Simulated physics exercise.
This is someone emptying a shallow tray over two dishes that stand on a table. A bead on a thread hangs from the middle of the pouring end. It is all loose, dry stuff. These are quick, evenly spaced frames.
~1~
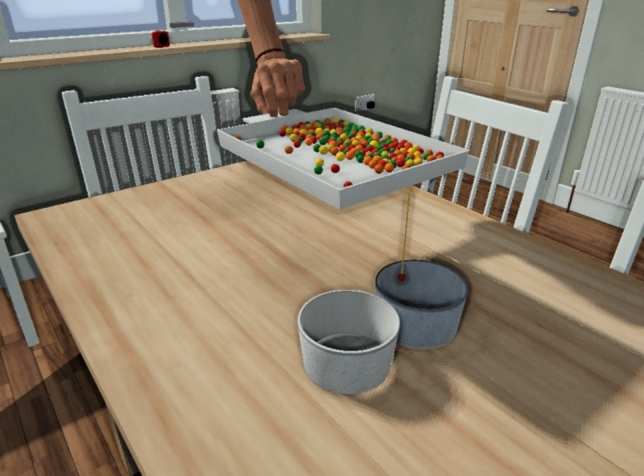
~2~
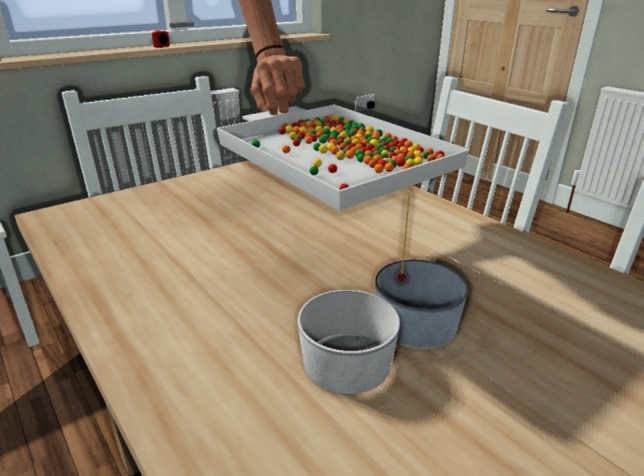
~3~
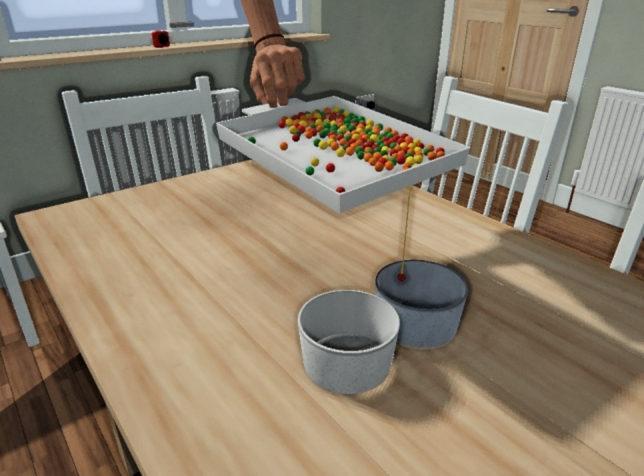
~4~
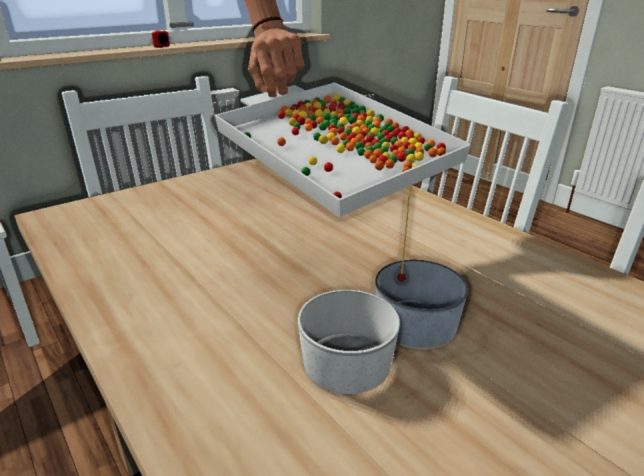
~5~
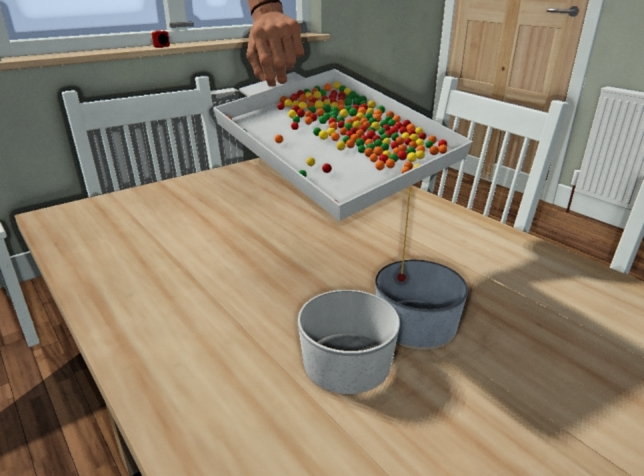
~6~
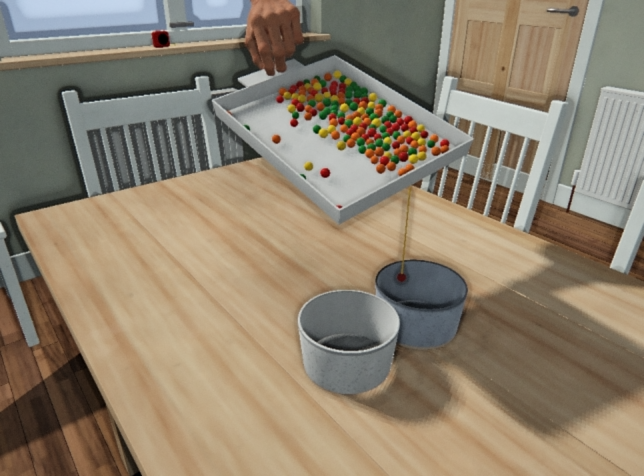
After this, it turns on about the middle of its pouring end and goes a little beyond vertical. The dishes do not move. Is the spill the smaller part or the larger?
They take more than half between them.
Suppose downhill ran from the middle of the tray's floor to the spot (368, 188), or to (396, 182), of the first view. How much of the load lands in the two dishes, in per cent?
Roughly 80 per cent, and 20 per cent.
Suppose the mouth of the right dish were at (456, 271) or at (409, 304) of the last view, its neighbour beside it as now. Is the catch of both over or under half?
In turn: The smaller part; most of it.
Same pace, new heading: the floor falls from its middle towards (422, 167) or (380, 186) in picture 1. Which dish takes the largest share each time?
In turn: The right one; the left one.
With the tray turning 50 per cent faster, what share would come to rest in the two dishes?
Near 80 %.
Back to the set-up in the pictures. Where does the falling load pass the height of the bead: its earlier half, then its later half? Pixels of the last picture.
Early half (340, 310), late half (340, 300).
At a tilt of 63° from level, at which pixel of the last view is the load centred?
Around (351, 192).
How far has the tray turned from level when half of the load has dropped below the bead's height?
Roughly 100°.
Soon after the last picture, tray tipped steeply; most on the tray; a small part in the left dish; a stray few outside both; a small part in the air.
A little later, tray tipped past a quarter turn; about a quarter on the tray; about half in the left dish; a small part outside both; about a quarter in the air.
Later still, tray tipped past a quarter turn; nearly all in the left dish; a small part outside both.
By the end, tray tipped past a quarter turn; nearly all in the left dish; none in the right dish; a small part outside both.
